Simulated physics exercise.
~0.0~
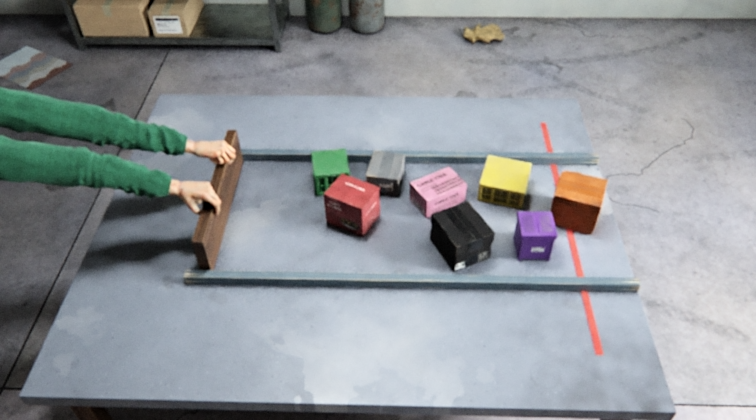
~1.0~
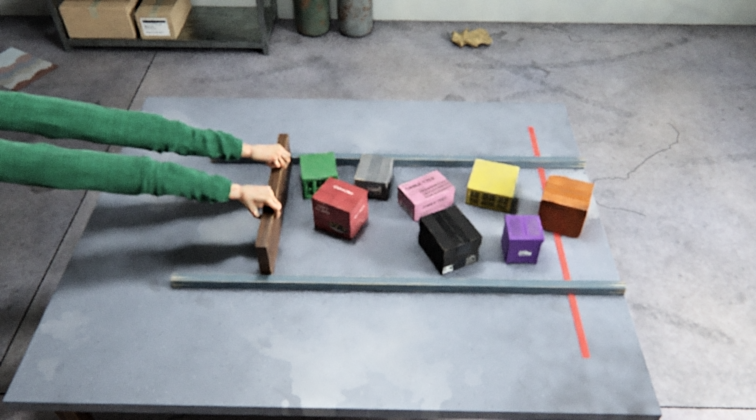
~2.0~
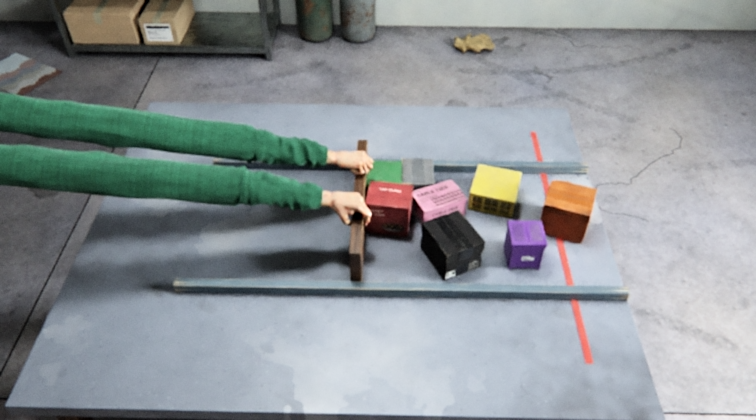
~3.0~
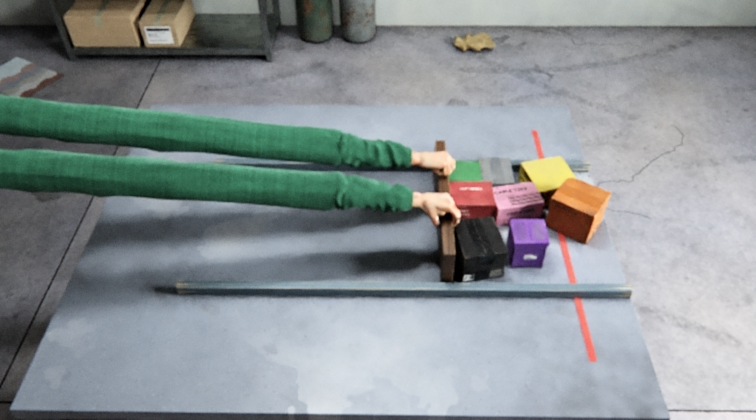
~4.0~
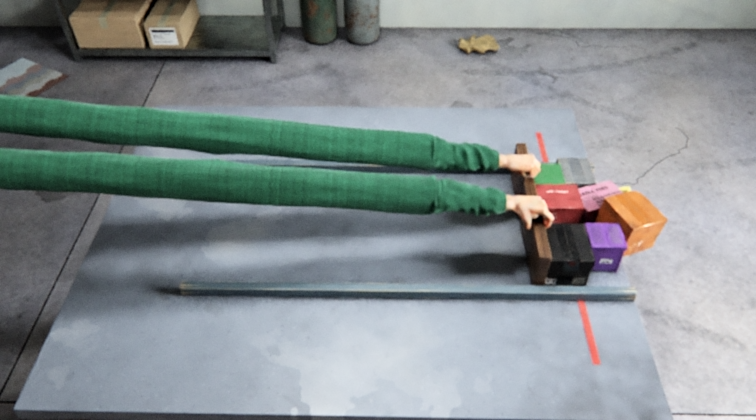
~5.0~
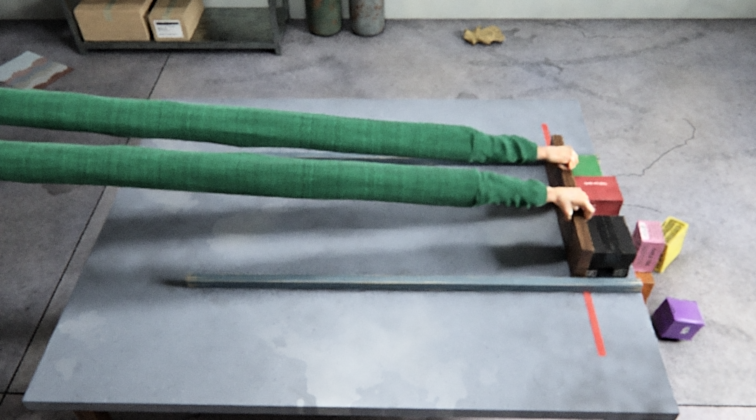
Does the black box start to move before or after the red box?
The black box starts to move after the red box, which is already being pushed to the right while the black box is still in its place.
